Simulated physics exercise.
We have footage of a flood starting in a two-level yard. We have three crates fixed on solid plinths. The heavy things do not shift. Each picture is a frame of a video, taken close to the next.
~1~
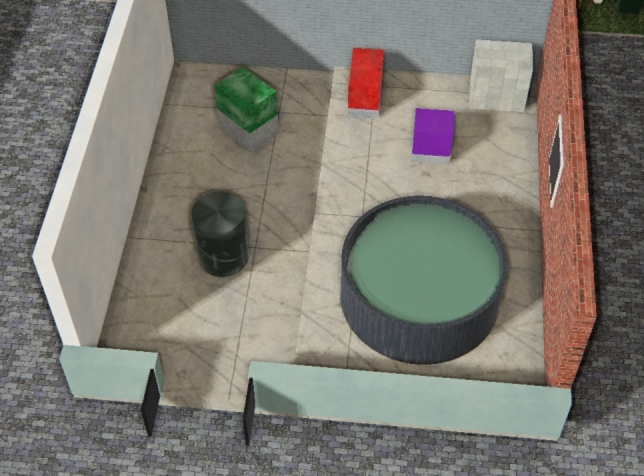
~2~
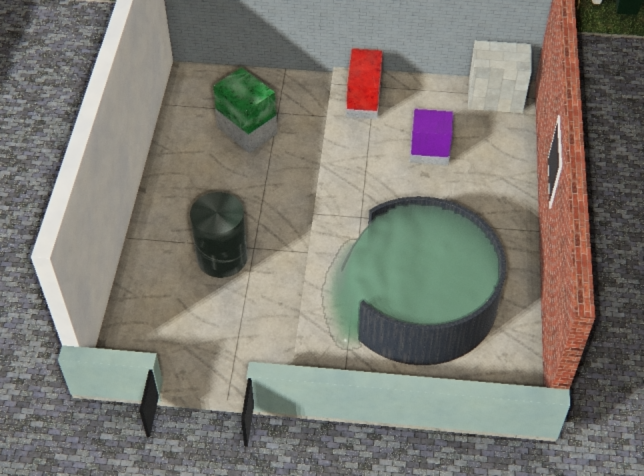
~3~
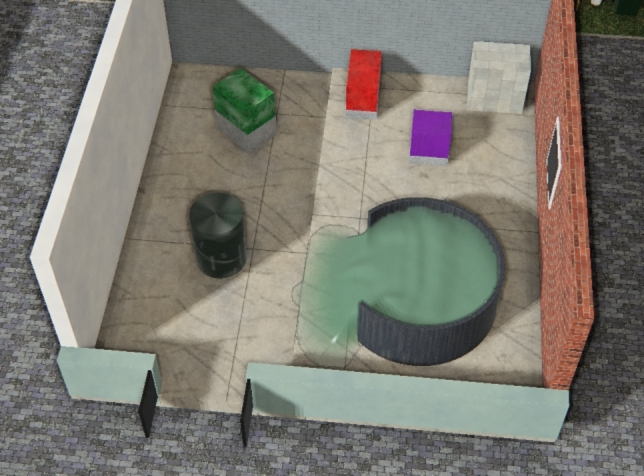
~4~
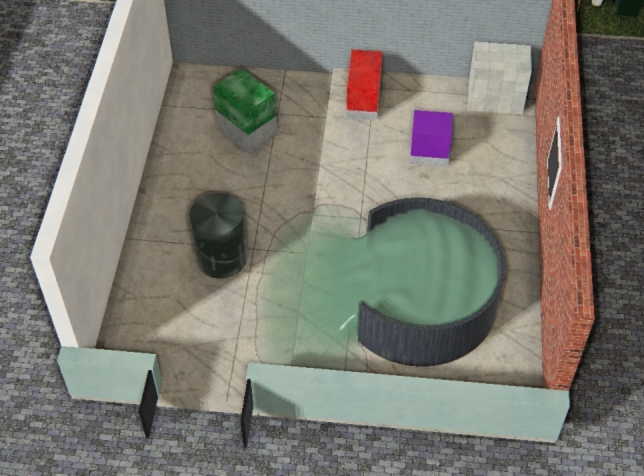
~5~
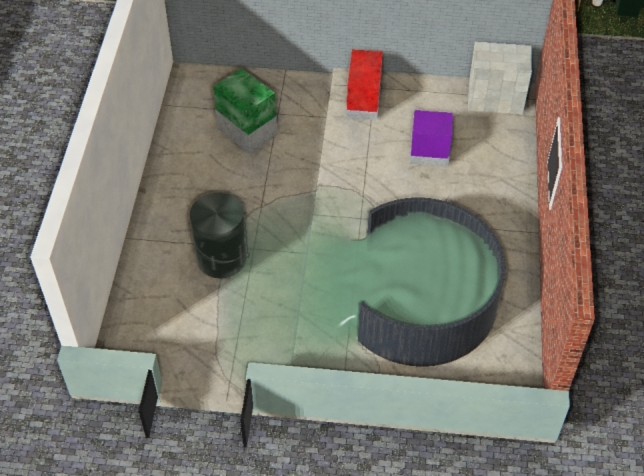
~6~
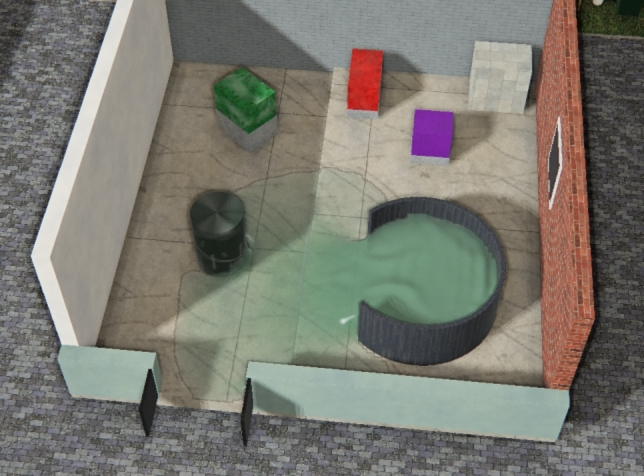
In a walled yard, green water pours from a gap in a round pool and spreads left across the floor.
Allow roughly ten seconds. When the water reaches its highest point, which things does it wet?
As I see it, green crate: Kept safe; purple crate: Kept safe; red crate: Kept safe.
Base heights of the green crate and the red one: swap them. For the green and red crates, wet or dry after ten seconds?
Green crate: Flooded, red crate: Untouched.
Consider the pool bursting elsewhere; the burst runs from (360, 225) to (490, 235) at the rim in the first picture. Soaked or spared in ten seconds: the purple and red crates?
So the purple goes wet while the red goes wet.
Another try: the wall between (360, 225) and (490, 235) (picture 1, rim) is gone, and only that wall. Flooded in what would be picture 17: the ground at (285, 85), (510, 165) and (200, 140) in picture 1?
Taking the points one after the other, they come out inundated, inundated and inundated.
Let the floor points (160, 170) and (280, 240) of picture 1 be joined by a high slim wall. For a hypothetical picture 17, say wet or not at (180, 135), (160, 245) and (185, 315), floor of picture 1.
As listed: Wet, flooded, wet.
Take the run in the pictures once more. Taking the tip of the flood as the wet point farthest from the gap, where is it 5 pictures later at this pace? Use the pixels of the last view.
The wet point farthest out is around (153, 138).
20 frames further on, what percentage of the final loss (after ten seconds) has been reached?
Approximately 40 %.
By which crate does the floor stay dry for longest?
That's the purple crate.
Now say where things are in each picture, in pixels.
In the first picture, the pool at (424, 262) is whole and still.
In the second picture, water pours out at (345, 281) and has run to (354, 346).
In the third picture, water pours out at (344, 282) and has run to (326, 362).
In the fourth picture, water pours out at (344, 284) and has run to (299, 220).
In the fifth picture, water pours out at (344, 285) and has run to (283, 201).
In the sixth picture, the front is at a hidden place, out from the gap at (344, 284).
A moment on, water covers 45 % of the floor; the green crate water round its plinth, the purple crate not reached, the red crate not reached.
Next, water covers 50 % of the floor; the green crate water round its plinth, the purple crate not reached, the red crate water round its plinth.
Then, water covers 60 % of the floor; the green crate water round its plinth, the purple crate not reached, the red crate water round its plinth.
Later, water covers 70 % of the floor; the green crate water round its plinth, the purple crate water round its plinth, the red crate water round its plinth.
In the end, water covers 80 % of the floor; the green crate stayed above the water, the purple crate stayed above the water, the red crate stayed above the water.
